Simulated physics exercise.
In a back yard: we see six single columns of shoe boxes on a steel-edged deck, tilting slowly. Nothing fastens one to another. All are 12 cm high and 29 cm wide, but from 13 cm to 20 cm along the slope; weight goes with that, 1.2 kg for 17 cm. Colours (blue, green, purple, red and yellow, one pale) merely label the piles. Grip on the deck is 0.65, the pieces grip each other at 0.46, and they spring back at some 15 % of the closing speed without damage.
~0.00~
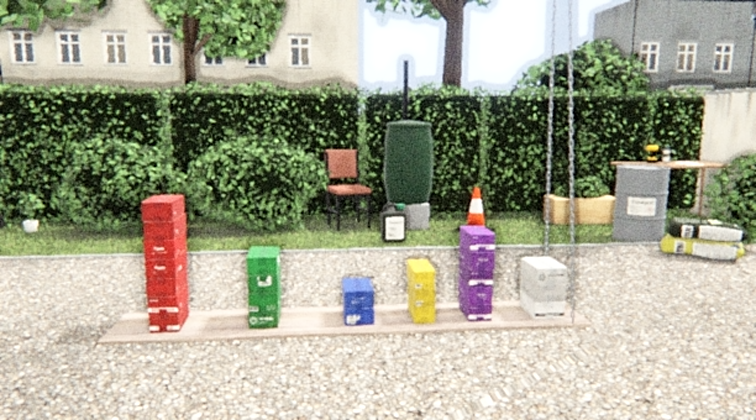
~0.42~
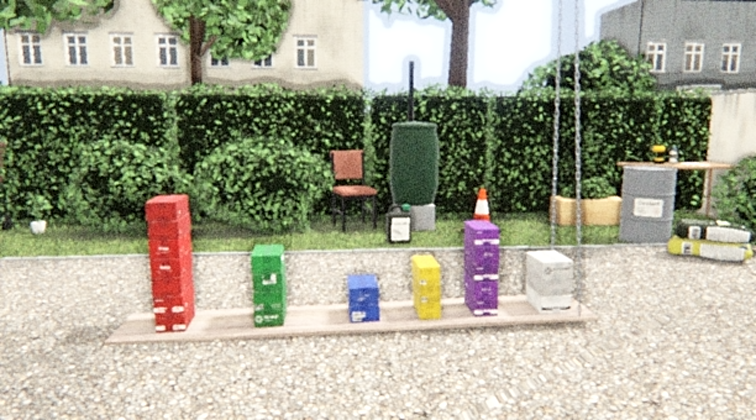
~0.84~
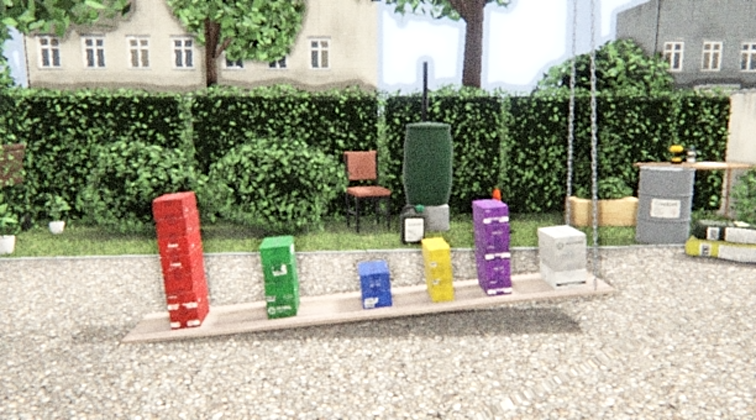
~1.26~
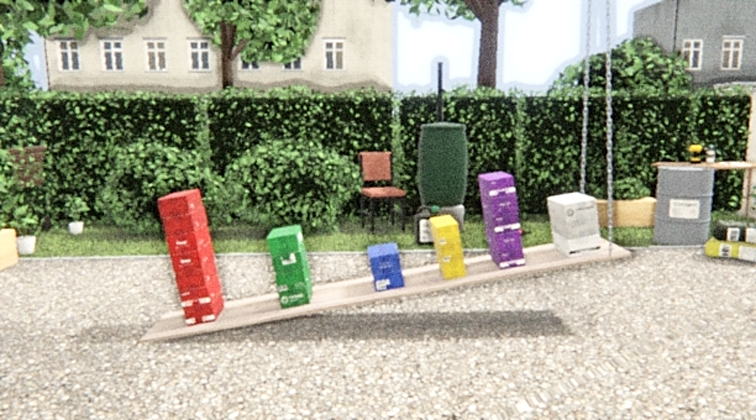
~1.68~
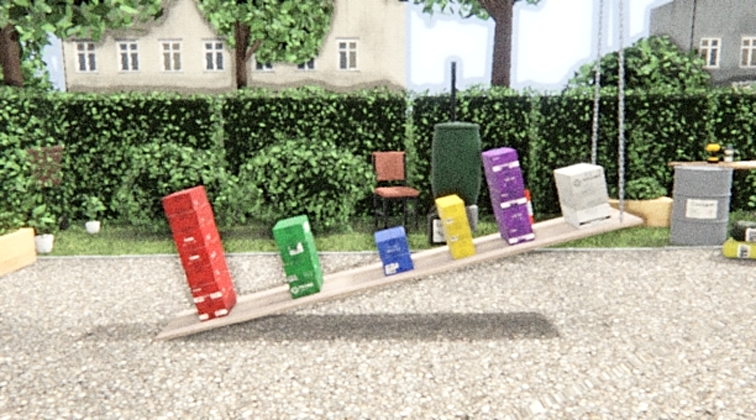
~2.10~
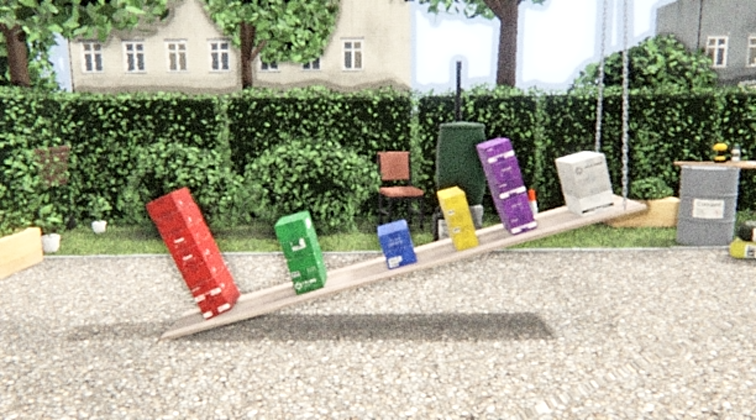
The clip shows six columns of coloured boxes standing on a long board in a back yard as its right end rises on chains; the board slopes down to the left, and the tall red column leans leftward more than the others.
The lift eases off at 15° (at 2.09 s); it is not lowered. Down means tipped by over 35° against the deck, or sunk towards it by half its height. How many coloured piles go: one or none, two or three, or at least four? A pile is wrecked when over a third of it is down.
It takes upwards of three of them.
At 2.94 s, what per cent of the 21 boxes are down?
70 per cent by then.
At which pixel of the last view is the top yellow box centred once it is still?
Around (365, 261).
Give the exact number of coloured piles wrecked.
The count is 5.
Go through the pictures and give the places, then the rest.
In the first picture (pixels give the middle of a visible side; the camera pans a little; leans and shifts are taken against what carries them), middle of the deck's edge (356, 334) slope 0°; top yellow box (425, 280); top red box (157, 212); none of the others has stirred.
Middle of the deck's edge (361, 331) slope 1°; top purple box (487, 238), in the second picture.
Middle of the deck's edge (375, 317) slope 5°; top purple box (496, 216), in the third picture.
Middle of the deck's edge (387, 298) slope 9°; top purple box (502, 187), in the fourth picture.
Middle of the deck's edge (397, 281) slope 13°; top red box (178, 204), in the fifth picture.
Middle of the deck's edge (400, 274) slope 15°; top red box (162, 208) 9° from how it stood; top purple box (500, 153) 4° from how it stood; steepest lean 9°, the box at (188, 259); movement in 12 of them, in the sixth picture.
After 2.30 s, slope 15°; none of the 21 other boxes down, 12 disturbed; top red box 24° from how it stood; top purple box 12° from how it stood.
After 2.54 s, slope 15°; 12 of the 21 other boxes down; top red box 60° from how it stood, 34 cm lower; top purple box 32° from how it stood, 7 cm lower.
After 2.94 s, slope 15°; 15 of the 21 other boxes down; top red box upside down; top purple box on its side.
After 3.66 s, slope 15°; 20 of the 21 other boxes down; top red box upside down; top purple box on its side.
In the end (4.5 s), slope 15°; 20 of the 21 other boxes down; top red box upside down; top blue box on its side. Wrecked, blue, green, purple, red and yellow. From the last view, middles, top red box near (52, 322), top blue box near (346, 263).
